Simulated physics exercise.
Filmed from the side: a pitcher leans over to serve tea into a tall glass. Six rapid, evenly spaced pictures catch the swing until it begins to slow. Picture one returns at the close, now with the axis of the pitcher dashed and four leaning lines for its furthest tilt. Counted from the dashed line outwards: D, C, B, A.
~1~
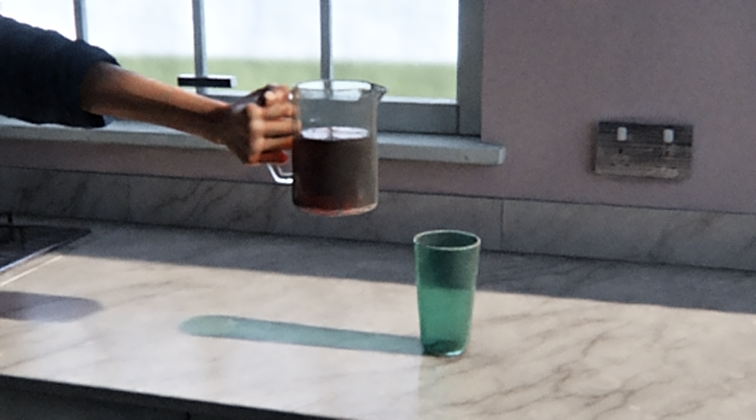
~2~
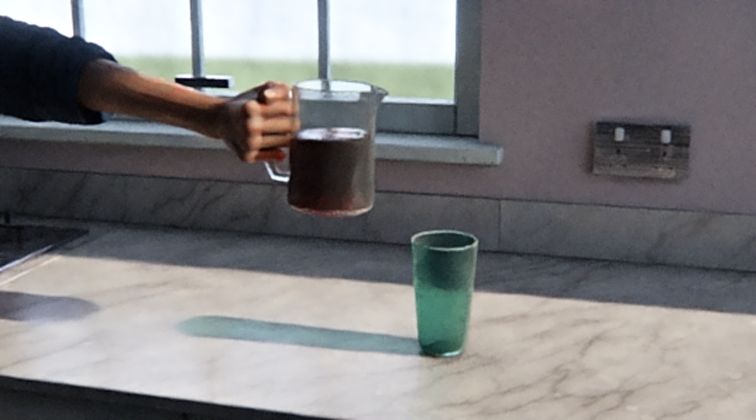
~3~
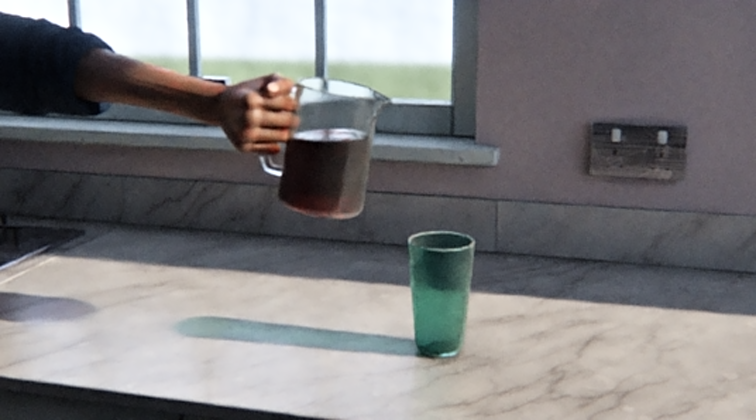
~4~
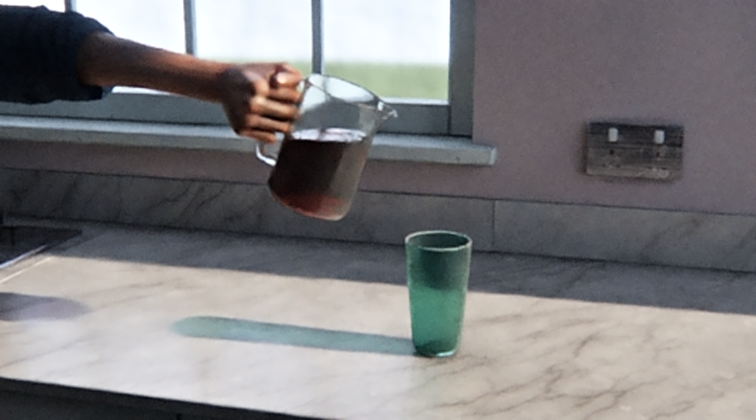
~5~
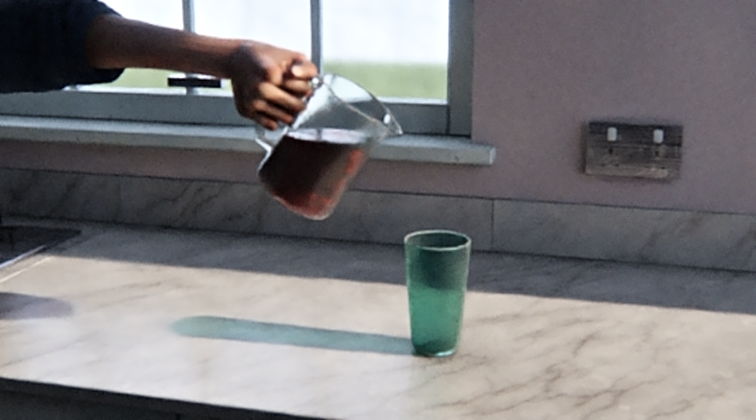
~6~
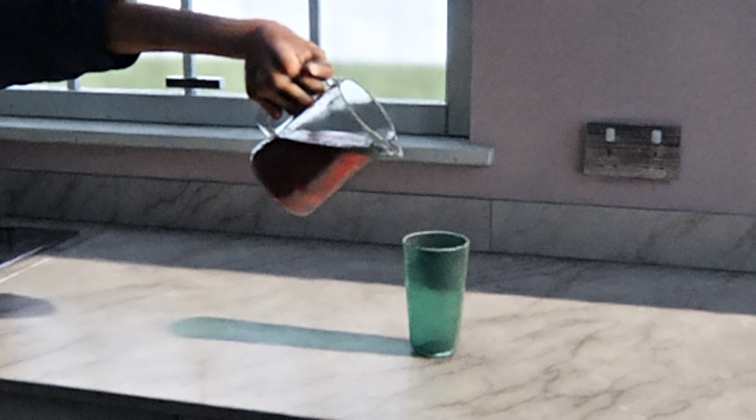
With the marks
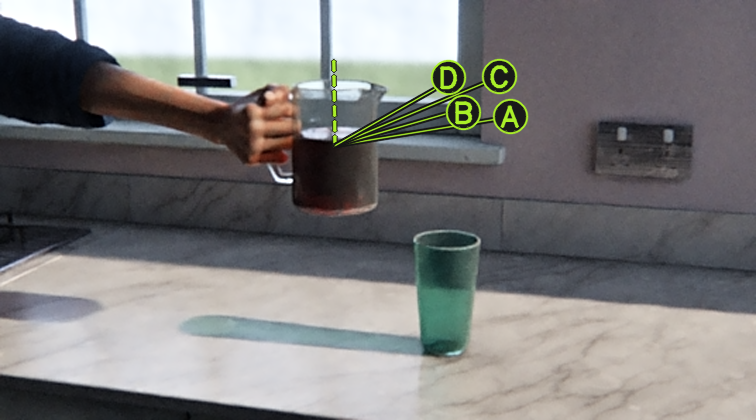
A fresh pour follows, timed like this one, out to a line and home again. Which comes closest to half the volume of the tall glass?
The best line is B.
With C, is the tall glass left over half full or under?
Under half.
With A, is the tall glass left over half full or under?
Over.
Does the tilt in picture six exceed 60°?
No, it does not.
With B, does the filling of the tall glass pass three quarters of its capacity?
No, it does not.
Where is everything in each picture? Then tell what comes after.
Upright, lip at (387, 89); rim of the tall glass round (447, 239); nothing has left yet.
Tipped about 3°, lip at (387, 93); nothing has left yet.
Tipped about 10°, lip at (391, 101); nothing has left yet.
Tipped about 21°, lip at (396, 115); nothing has left yet.
Tipped about 35°, lip at (401, 133); nothing has left yet.
Tipped about 49°, lip at (400, 154); nothing has left yet.
On the marked copy, A at (494, 119); B at (445, 113); C at (483, 83); D at (434, 89).
If A is chosen, the tall glass ends with about 70 % of what it can hold.
If B is chosen, the tall glass ends with about 50 % of what it can hold.
If C is chosen, the tall glass ends with about 32 % of what it can hold.
If D is chosen, the tall glass ends with about 17 % of what it can hold.
